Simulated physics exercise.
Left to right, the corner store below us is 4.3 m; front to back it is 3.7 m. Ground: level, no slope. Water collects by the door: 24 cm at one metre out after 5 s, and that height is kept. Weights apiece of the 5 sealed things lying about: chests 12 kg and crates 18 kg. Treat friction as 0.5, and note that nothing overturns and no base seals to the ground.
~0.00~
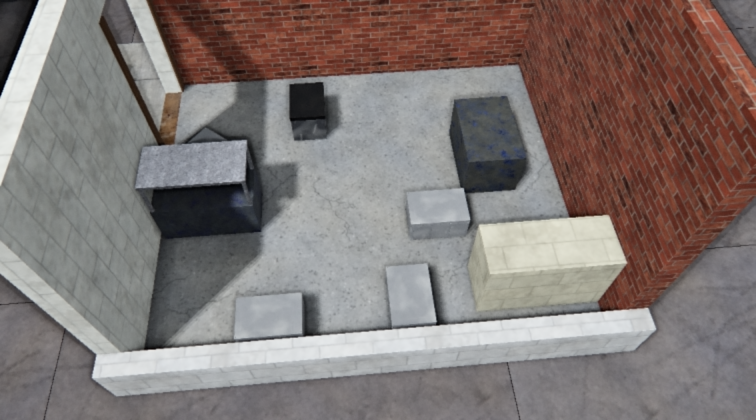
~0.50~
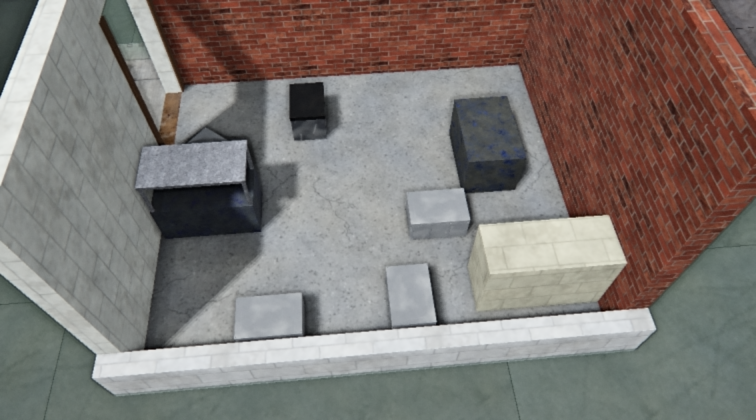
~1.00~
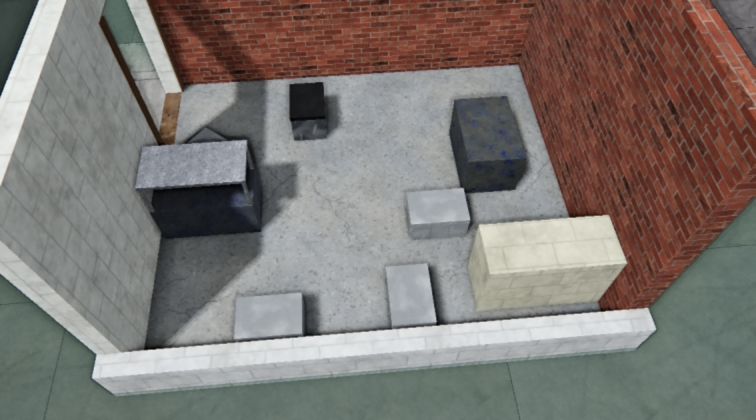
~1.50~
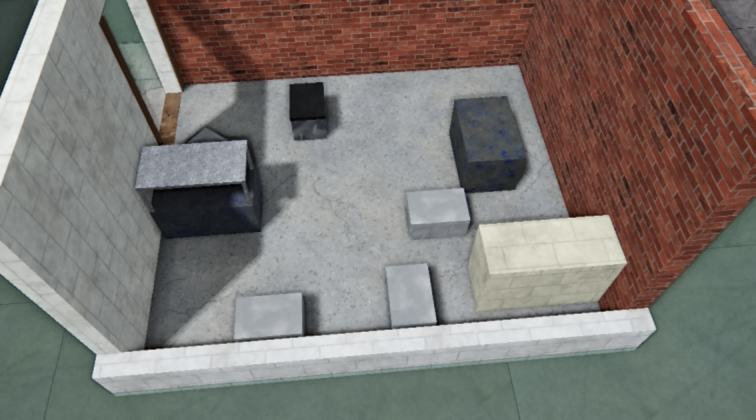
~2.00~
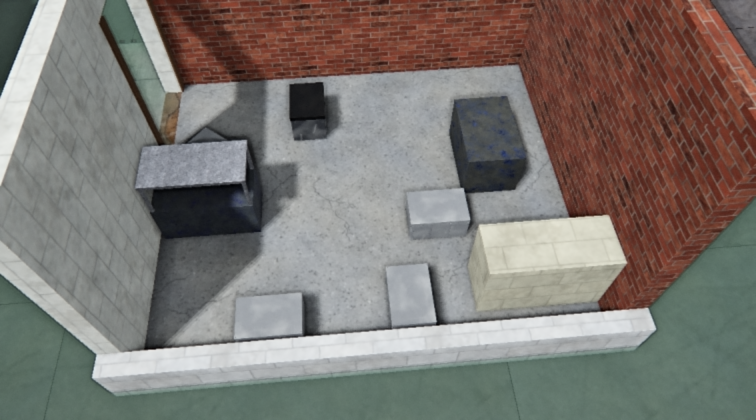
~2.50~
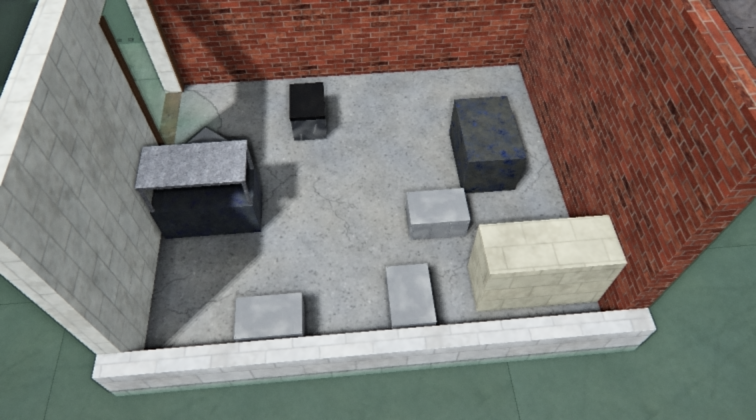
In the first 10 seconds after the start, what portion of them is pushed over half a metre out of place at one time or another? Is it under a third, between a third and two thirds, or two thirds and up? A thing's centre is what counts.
It is between a third and two thirds.
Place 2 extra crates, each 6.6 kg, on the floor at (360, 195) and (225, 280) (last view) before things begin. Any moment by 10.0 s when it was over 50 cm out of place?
Taking them in order, the first is above the threshold and the second is below the threshold.
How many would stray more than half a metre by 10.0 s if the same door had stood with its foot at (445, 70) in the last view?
Then it comes to 1.
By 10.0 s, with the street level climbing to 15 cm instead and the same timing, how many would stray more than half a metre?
Under that setup the answer is 2.
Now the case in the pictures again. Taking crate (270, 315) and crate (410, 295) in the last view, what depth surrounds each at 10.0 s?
First about 5 cm, second about 9 cm.
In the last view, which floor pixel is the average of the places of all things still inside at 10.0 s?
Close to pixel (395, 254).
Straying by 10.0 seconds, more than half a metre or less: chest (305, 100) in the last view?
Result: Exceeded.
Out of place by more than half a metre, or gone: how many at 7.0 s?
Count then: 2.
After 3.5 s 0 of 5 are over 50 cm from their spots; 0 afloat.
After 4.5 s 0 of 5 are over 50 cm from their spots; 0 afloat.
After 7.0 s 2 of 5 are over 50 cm from their spots; 0 afloat.
After 10.0 s 3 of 5 are over 50 cm from their spots, and 3 have been at some point; 4 afloat.
